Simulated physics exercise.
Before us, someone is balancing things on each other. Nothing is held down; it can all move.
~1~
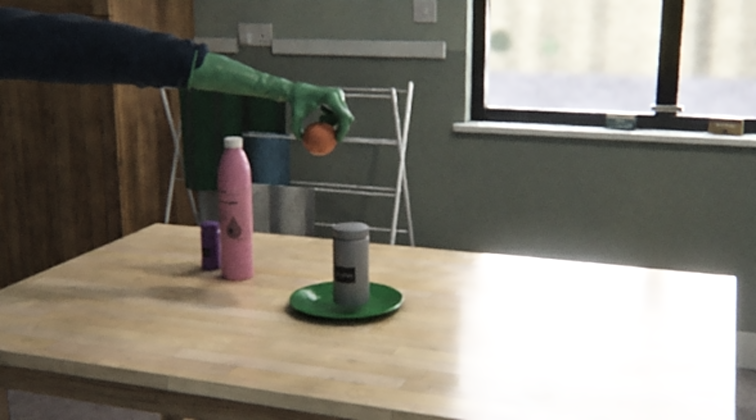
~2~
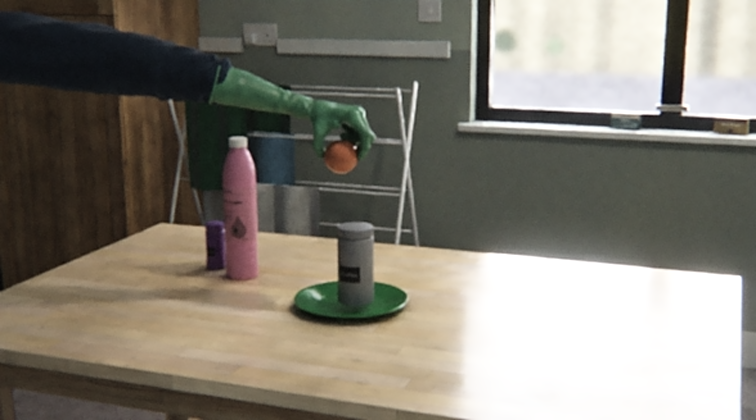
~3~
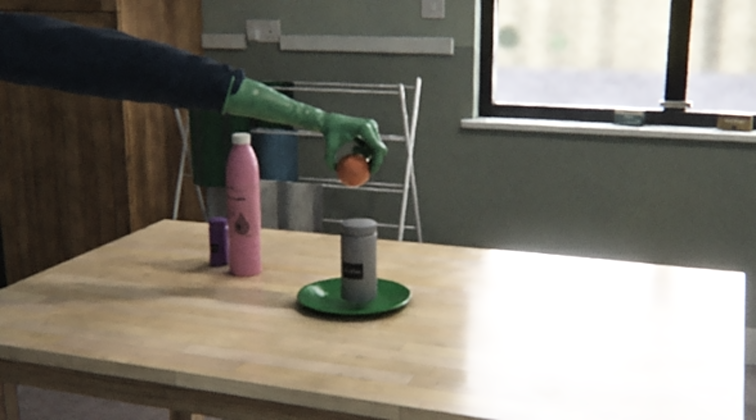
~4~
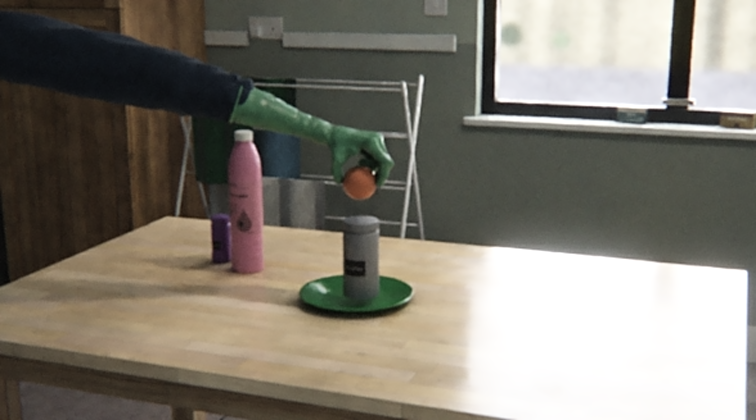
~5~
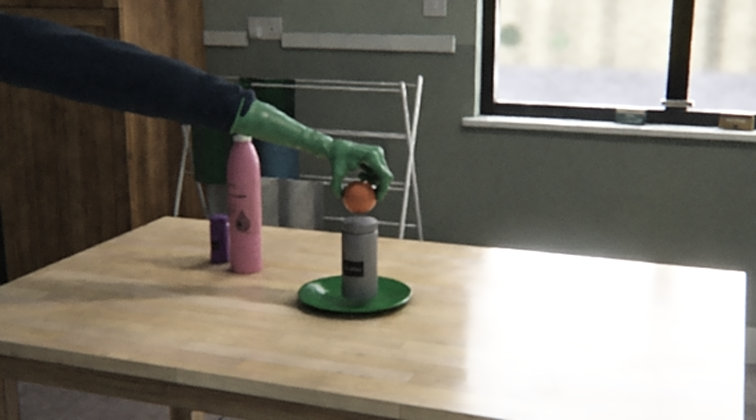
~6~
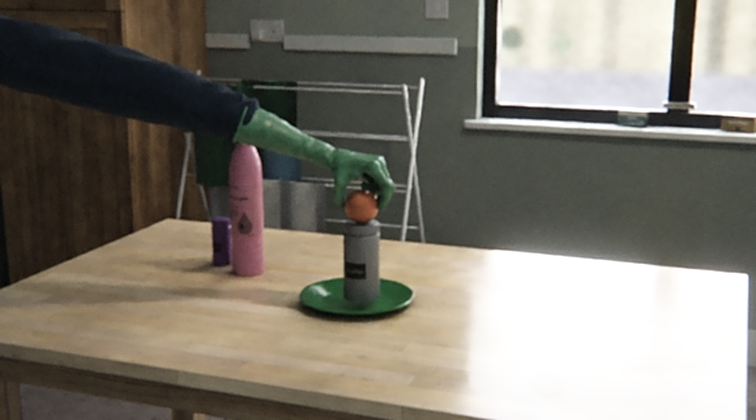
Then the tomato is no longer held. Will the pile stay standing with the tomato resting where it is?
Yes: The pile rests steadily.
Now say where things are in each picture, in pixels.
In the first picture, coming down; orange tomato (320, 139); pink bottle (235, 208).
In the second picture, coming down; orange tomato (342, 156); purple shaker (216, 245).
In the third picture, coming down; orange tomato (353, 170); pink bottle (243, 204).
In the fourth picture, coming down; orange tomato (360, 183); purple shaker (221, 238).
In the fifth picture, coming down; orange tomato (360, 197); pink bottle (244, 202).
In the sixth picture, in place under the hand; orange tomato (362, 206); purple shaker (222, 241).
Then, 0.70 s later than the last frame, all is still.
Then, 1.60 s later than the last frame, orange tomato resting near (362, 207).
When it is over, all 5 as before. End places, in pixels of the last picture, orange tomato near (362, 207). The pile stays up.
